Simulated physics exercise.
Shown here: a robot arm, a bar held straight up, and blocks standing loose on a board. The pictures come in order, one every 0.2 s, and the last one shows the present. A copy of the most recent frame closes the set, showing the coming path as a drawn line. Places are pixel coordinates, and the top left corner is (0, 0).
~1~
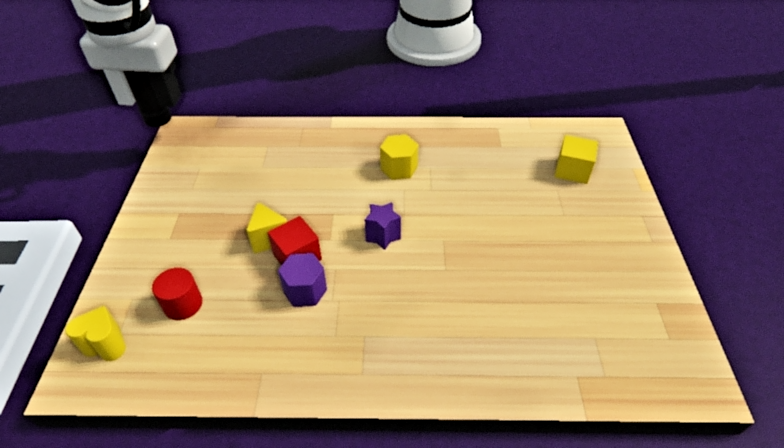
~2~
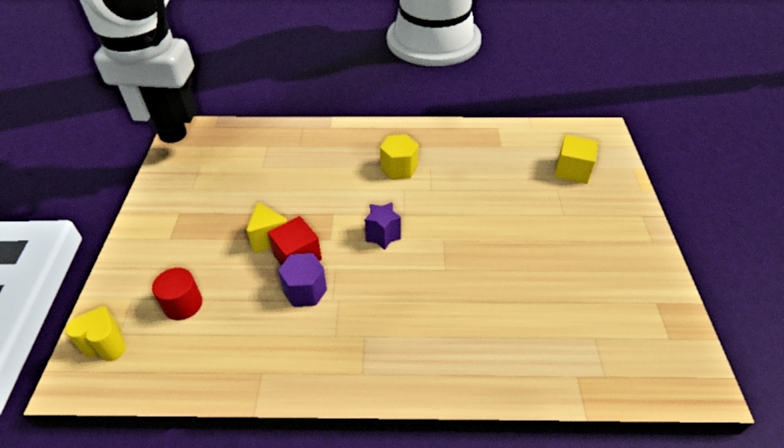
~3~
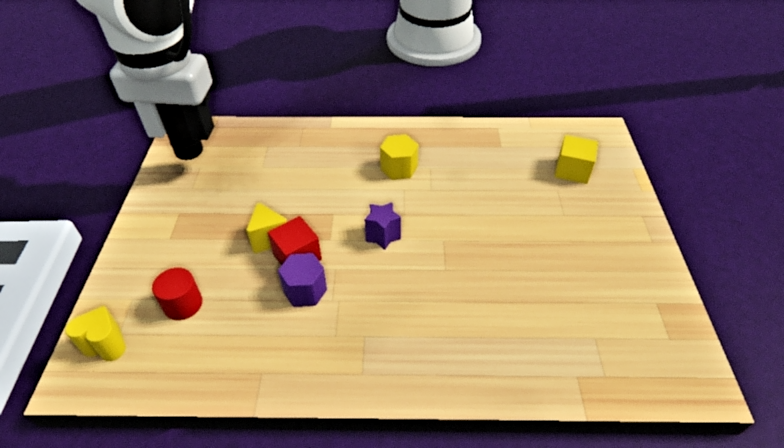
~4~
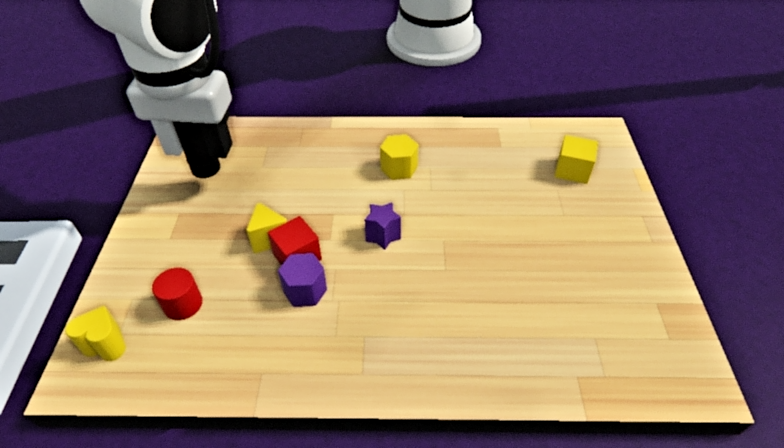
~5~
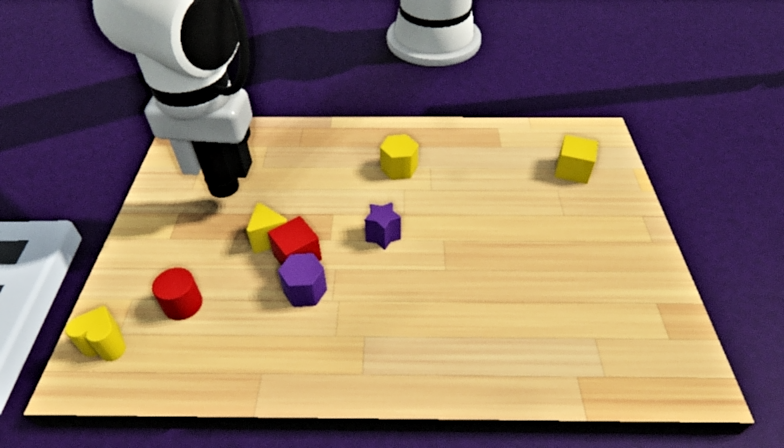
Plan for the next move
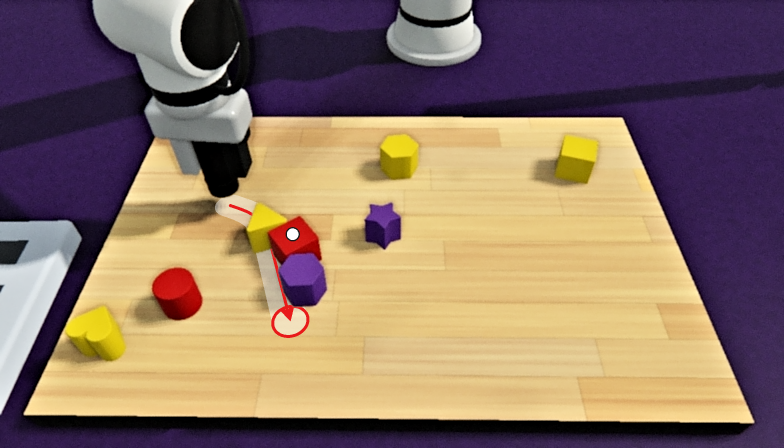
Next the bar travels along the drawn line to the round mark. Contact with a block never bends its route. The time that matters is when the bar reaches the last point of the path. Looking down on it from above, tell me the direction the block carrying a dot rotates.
Seen from overhead, it turns anticlockwise.
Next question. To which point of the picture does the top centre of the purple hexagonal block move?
Roughly at (362, 306).
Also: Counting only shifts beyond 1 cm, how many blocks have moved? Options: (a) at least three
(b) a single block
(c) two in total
(a)
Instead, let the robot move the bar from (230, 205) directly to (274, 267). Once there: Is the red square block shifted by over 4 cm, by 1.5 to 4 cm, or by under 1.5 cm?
Answer: 1.5 to 4 cm.
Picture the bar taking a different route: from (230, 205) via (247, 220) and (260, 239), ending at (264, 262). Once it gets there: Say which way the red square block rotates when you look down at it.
My answer: Clockwise.
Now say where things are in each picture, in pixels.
In the first frame, tip of the bar (159, 120), middles of tops, yellow triangular block (264, 217), red square block (293, 234), purple hexagonal block (301, 269).
In the second frame, bar (174, 136), nothing pushed.
In the third frame, bar (189, 152), nothing pushed.
In the fourth frame, bar (206, 170), nothing pushed.
In the fifth frame, bar (225, 189), yellow triangular block (264, 217), red square block (293, 234), purple hexagonal block (301, 269).
The line goes from (230, 205) via (266, 230) and (278, 272), ending at (290, 321); the dot is on the red square block.
On the path given first. One third of the way, bar (262, 213); yellow triangular block (279, 230); red square block (307, 245); purple hexagonal block (311, 281).
Two thirds of the way, bar (274, 256); yellow triangular block (304, 266), turned 50° anticlockwise; red square block (342, 263), turned 35° anticlockwise; purple hexagonal block (332, 300), turned 65° clockwise.
At the end, bar (286, 305); yellow triangular block (318, 297), turned 130° anticlockwise; red square block (348, 268), turned 60° anticlockwise; purple hexagonal block (362, 306), turned 70° clockwise.
